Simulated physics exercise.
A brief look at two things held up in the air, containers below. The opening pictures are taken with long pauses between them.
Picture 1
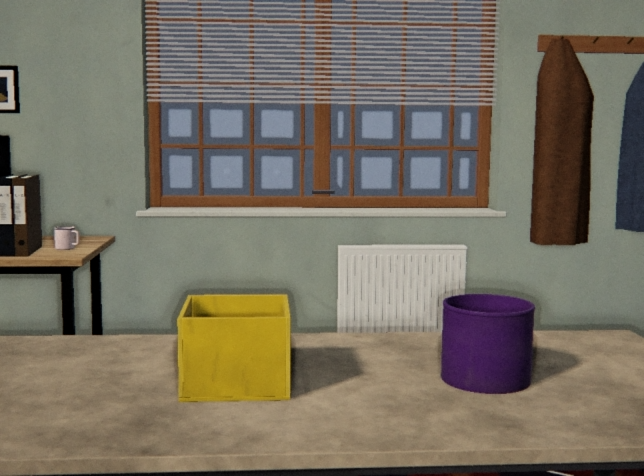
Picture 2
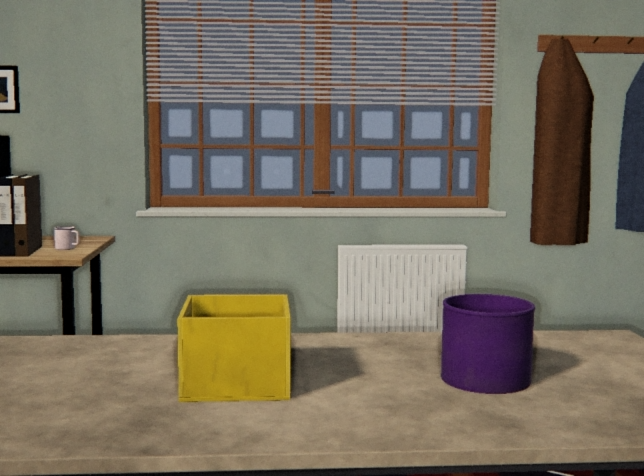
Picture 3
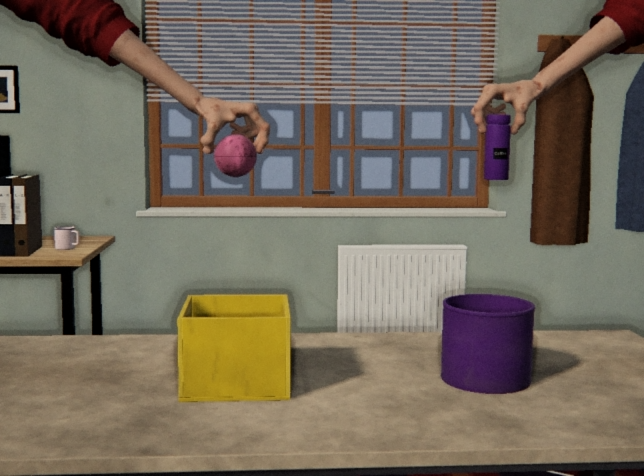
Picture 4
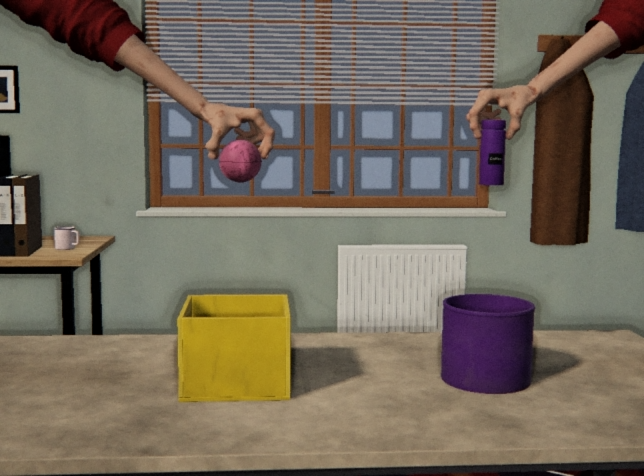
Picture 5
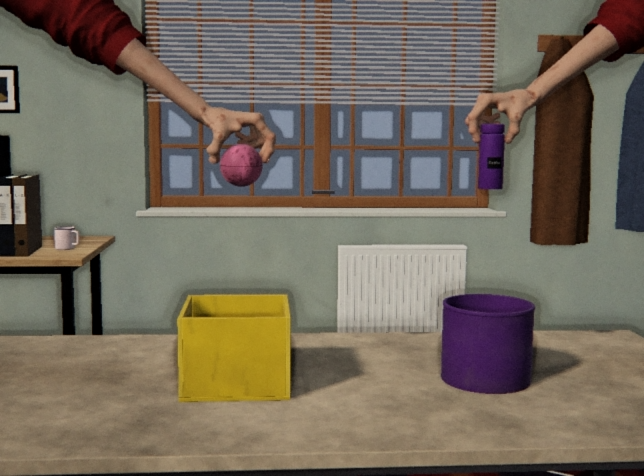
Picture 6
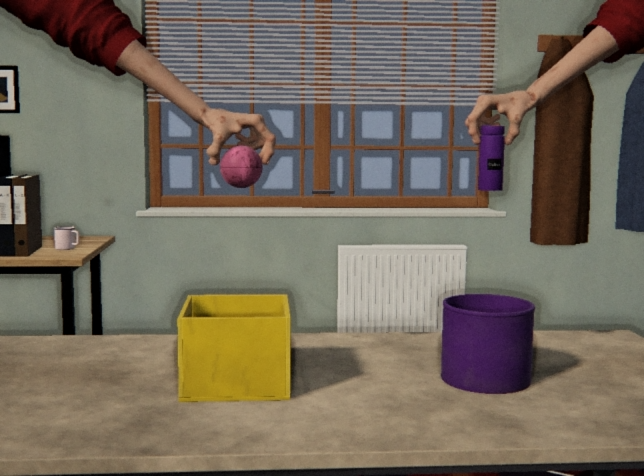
Two hands reached in from above, one holding a pink ball over a yellow box and the other a purple shaker over a purple pot, then sank slightly and stayed nearly still.
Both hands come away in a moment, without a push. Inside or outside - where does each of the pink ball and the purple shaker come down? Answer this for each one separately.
One by one: The pink ball is contained; the purple shaker is contained.
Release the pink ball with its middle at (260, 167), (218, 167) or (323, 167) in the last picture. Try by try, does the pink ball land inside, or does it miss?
For the three tries, it finishes in the opening, it finishes in the opening and it finishes off target.
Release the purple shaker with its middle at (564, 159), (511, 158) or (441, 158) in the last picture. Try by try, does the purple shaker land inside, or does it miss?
On the first try it falls outside, on the second it lands in it, on the third it falls outside.
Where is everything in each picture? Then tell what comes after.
Left basket (237, 345), in the first frame.
Right pot (487, 341), in the second frame.
Still on the way; pink ball (235, 156); left basket (237, 345), in the third frame.
Still on the way; purple shaker (493, 152); right pot (487, 341), in the fourth frame.
Still on the way; pink ball (241, 166); left basket (237, 345), in the fifth frame.
In place, still held; pink ball (241, 167); purple shaker (491, 158); right pot (487, 341), in the sixth frame.
Then, 0.20 s later than the last frame, pink ball dropping near (242, 234); purple shaker dropping near (489, 224).
When it is over, the pink ball drops into the container, near (242, 360); the purple shaker drops into the container, near (484, 346).
